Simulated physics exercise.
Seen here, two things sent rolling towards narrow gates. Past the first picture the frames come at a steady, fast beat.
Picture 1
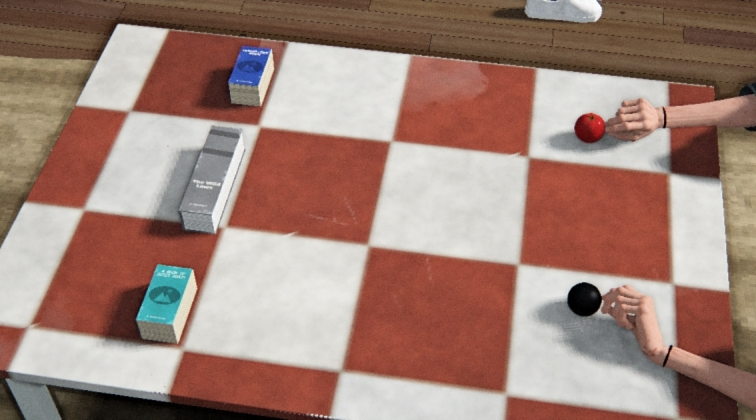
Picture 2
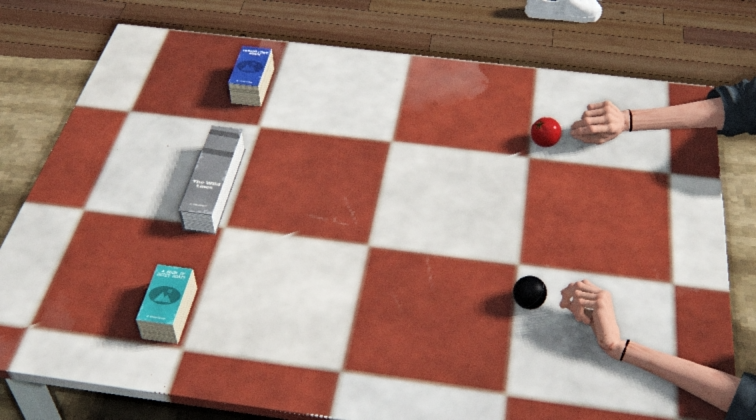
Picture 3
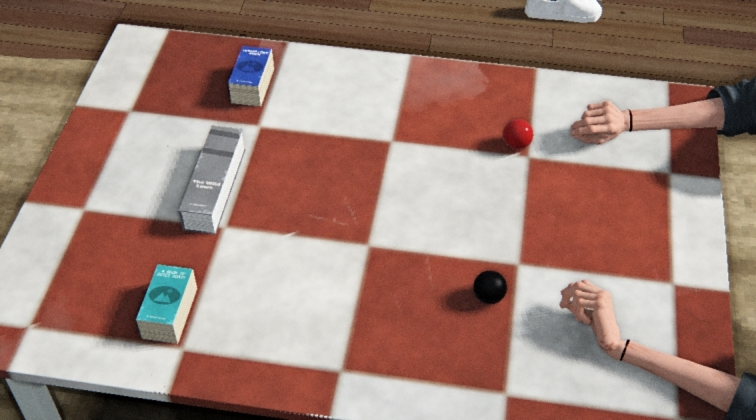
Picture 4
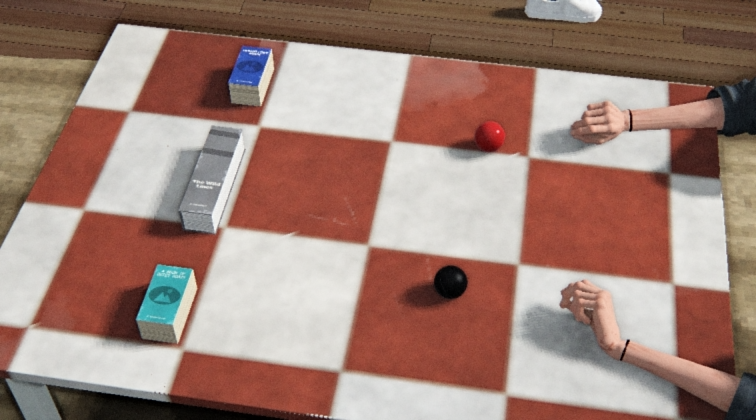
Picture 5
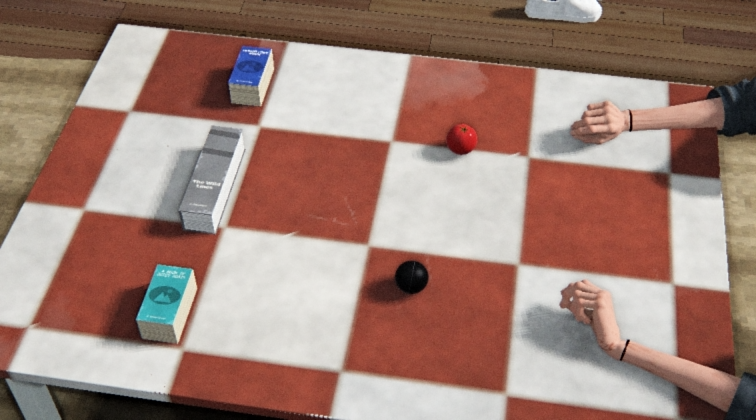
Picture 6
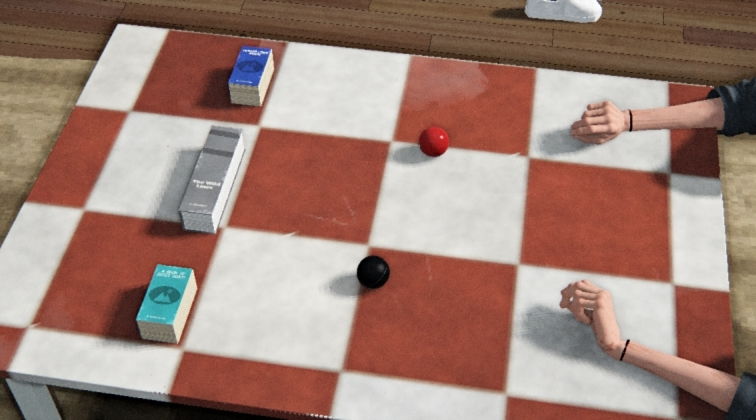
Two hands released a black ball and a red tomato on a checkered table, and both rolled left towards the gaps between three upright books, the black one moving faster, while the hands stayed behind.
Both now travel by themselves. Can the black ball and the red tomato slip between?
In the end the black ball passes through its gap and the red tomato hits a block.
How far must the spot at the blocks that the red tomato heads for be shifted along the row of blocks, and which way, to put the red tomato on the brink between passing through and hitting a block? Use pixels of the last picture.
About 28 pixels up.
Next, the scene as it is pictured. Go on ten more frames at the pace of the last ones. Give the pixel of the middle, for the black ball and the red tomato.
First (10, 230), then (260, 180).
Then, 0.52 s after the last picture, black ball heading on near (57, 232); red tomato coming back near (261, 169).
By the end, the black ball gets between the blocks; the red tomato is stopped.
